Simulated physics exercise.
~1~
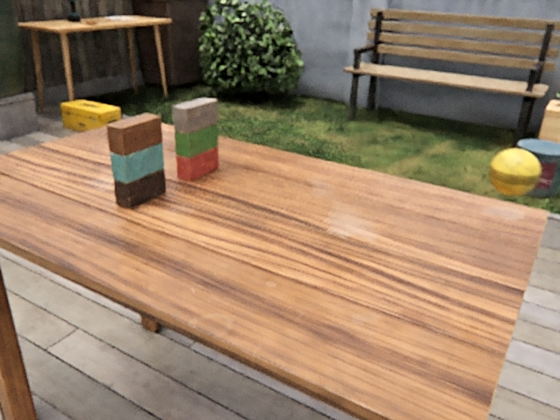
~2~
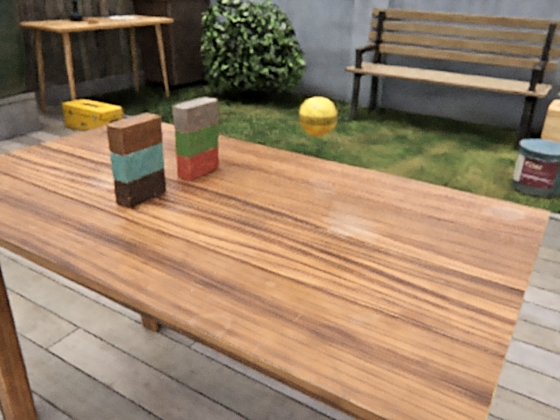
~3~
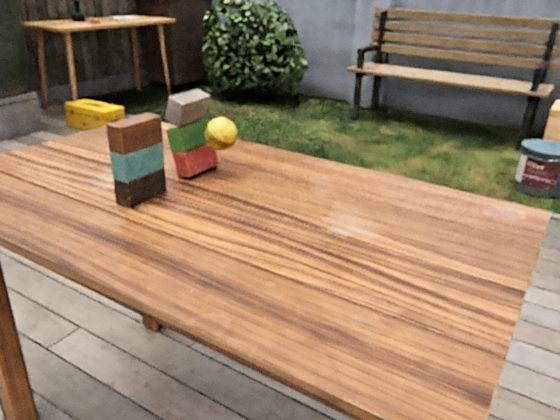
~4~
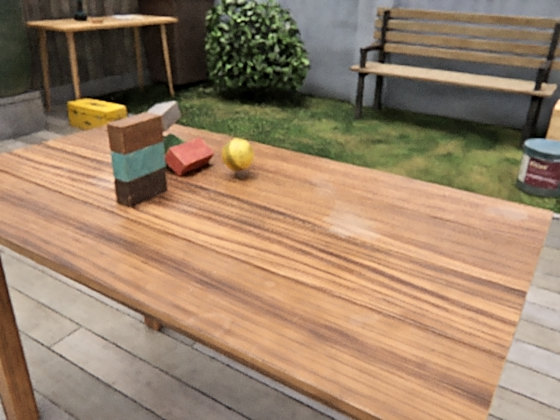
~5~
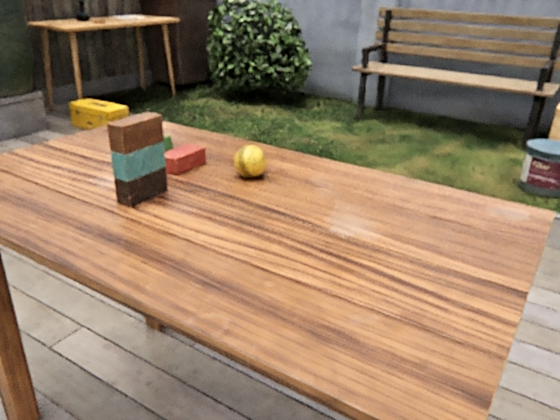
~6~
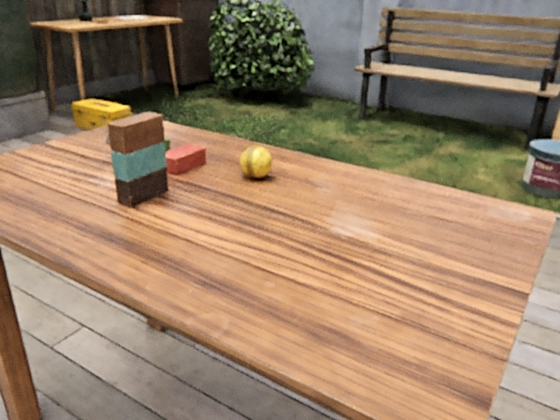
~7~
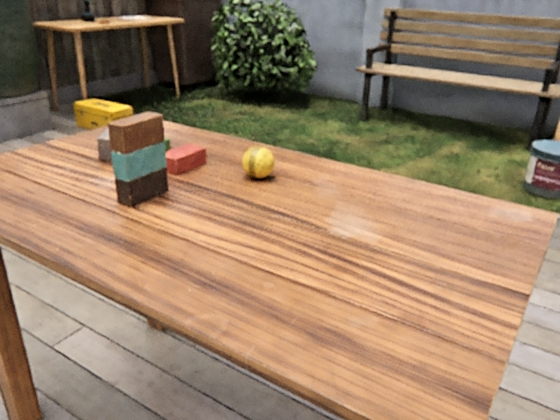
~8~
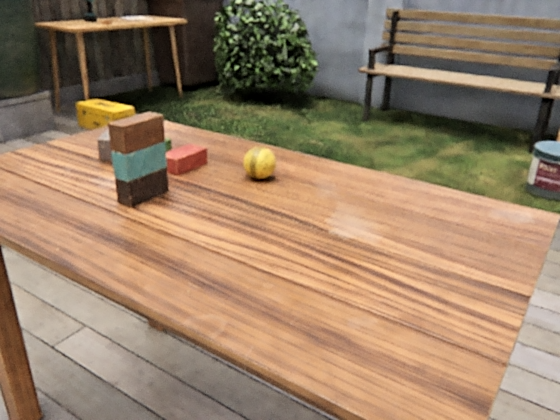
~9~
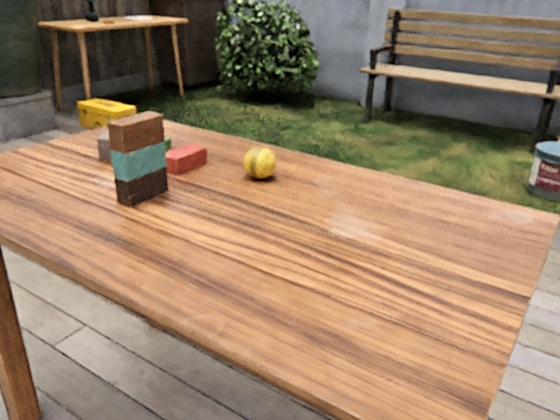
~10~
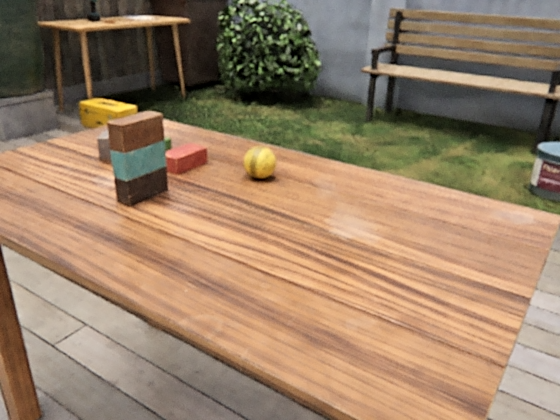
A yellow ball flies in from the right over a wooden table in a backyard, seen from slightly above, with a bench, a bush and a paint tin behind. Two short stacks stand on the left of the table, a brown, turquoise and black one in front and a grey, green and red one just behind. The ball strikes the rear stack and bounces back to the right as its blocks tip apart. The green and red blocks topple, while the grey one drops behind the front stack. The ball settles on the table, and the front stack still stands untouched.
